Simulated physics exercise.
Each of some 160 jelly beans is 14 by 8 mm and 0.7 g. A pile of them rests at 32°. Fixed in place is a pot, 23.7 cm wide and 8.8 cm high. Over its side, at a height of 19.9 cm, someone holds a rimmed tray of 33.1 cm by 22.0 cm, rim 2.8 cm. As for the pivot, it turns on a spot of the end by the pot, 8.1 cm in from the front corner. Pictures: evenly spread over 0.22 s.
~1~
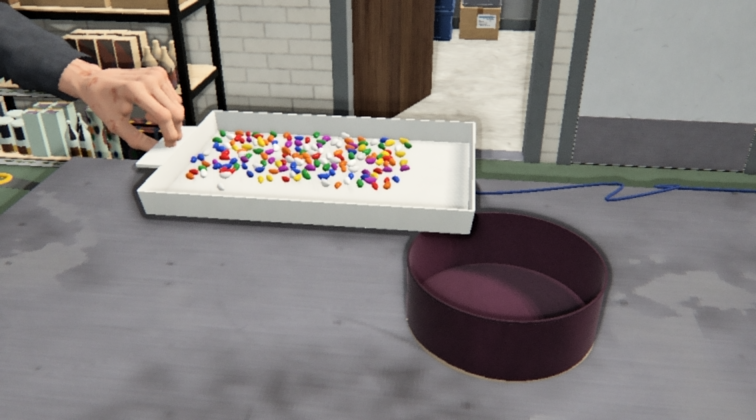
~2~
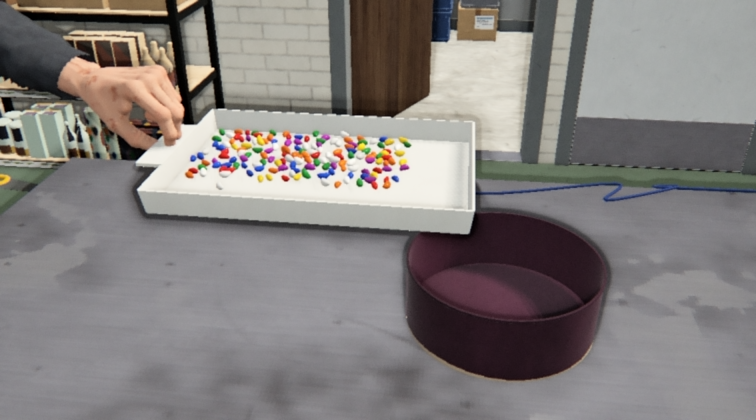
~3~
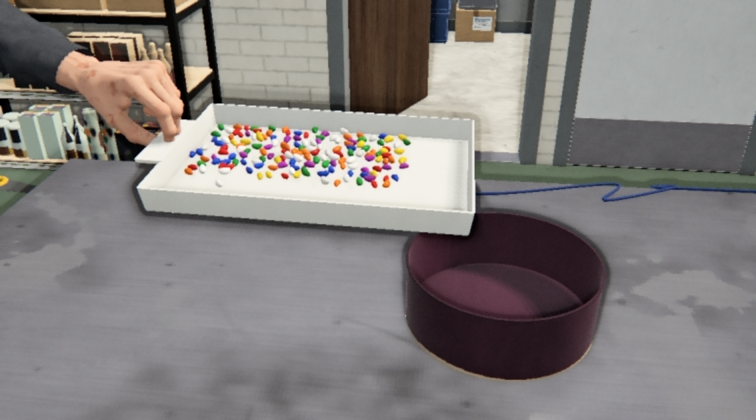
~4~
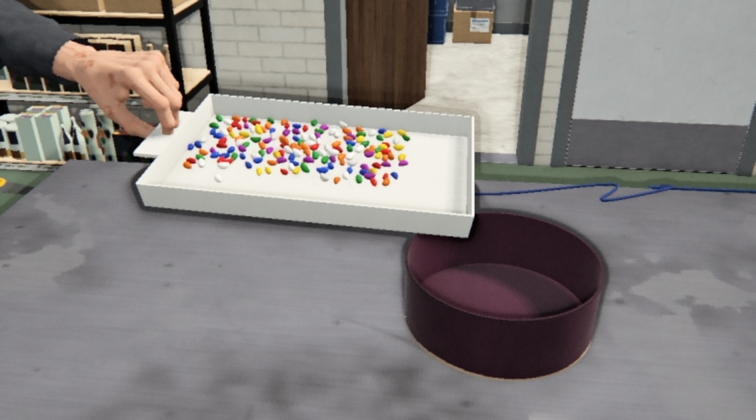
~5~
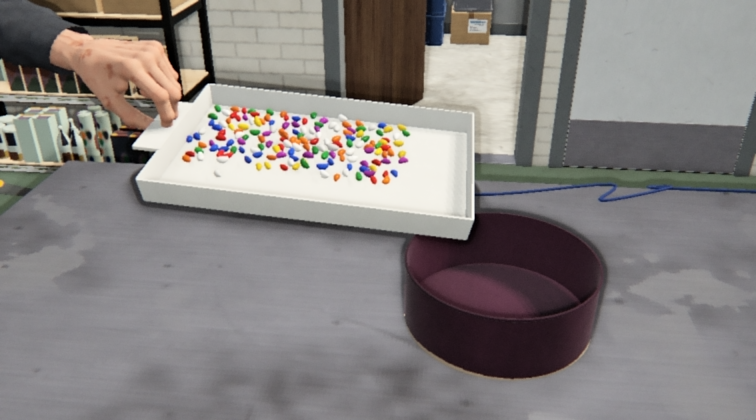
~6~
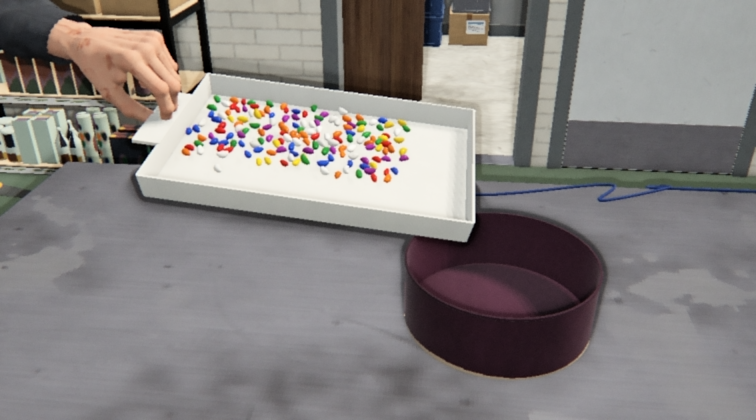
The clip opens on a hand holding a shallow white tray of scattered colourful jelly beans, nearly level above a dark maroon pot on a grey table. The hand then gradually tilts the tray, its far side rising and its right front corner dipping slightly, while the beans stay spread out.
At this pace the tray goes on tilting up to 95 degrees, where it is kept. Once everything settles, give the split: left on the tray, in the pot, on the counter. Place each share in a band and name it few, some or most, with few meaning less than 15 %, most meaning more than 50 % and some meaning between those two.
In the end: Tray few, pot few, counter most.
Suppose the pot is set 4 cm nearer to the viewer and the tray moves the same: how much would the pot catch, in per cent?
60 %.
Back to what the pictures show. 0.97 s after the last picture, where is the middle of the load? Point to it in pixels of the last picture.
Expected load position: Near (425, 245).
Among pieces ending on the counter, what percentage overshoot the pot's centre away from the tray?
Around 20 per cent, give or take.
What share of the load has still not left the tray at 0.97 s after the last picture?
Estimate: Near 80 in a hundred.
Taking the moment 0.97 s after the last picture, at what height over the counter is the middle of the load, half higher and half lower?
Roughly 18 cm.
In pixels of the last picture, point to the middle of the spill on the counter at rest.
Centre of spill: Around pixel (456, 402).
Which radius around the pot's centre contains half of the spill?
I'd say close to 18 centimetres.
Then, 0.58 s after the last picture, tilt 51 degrees; the tray holds 100 %, the pot 0 %.
Then, 0.97 s after the last picture, tilt 77 degrees; the tray holds 80 %, the pot 0 %.
Then, 1.44 s after the last picture, tilt 95 degrees; the tray holds 25 %, the pot 5 %.
In the end, tray 5 %, pot 5 %, counter 90 %.
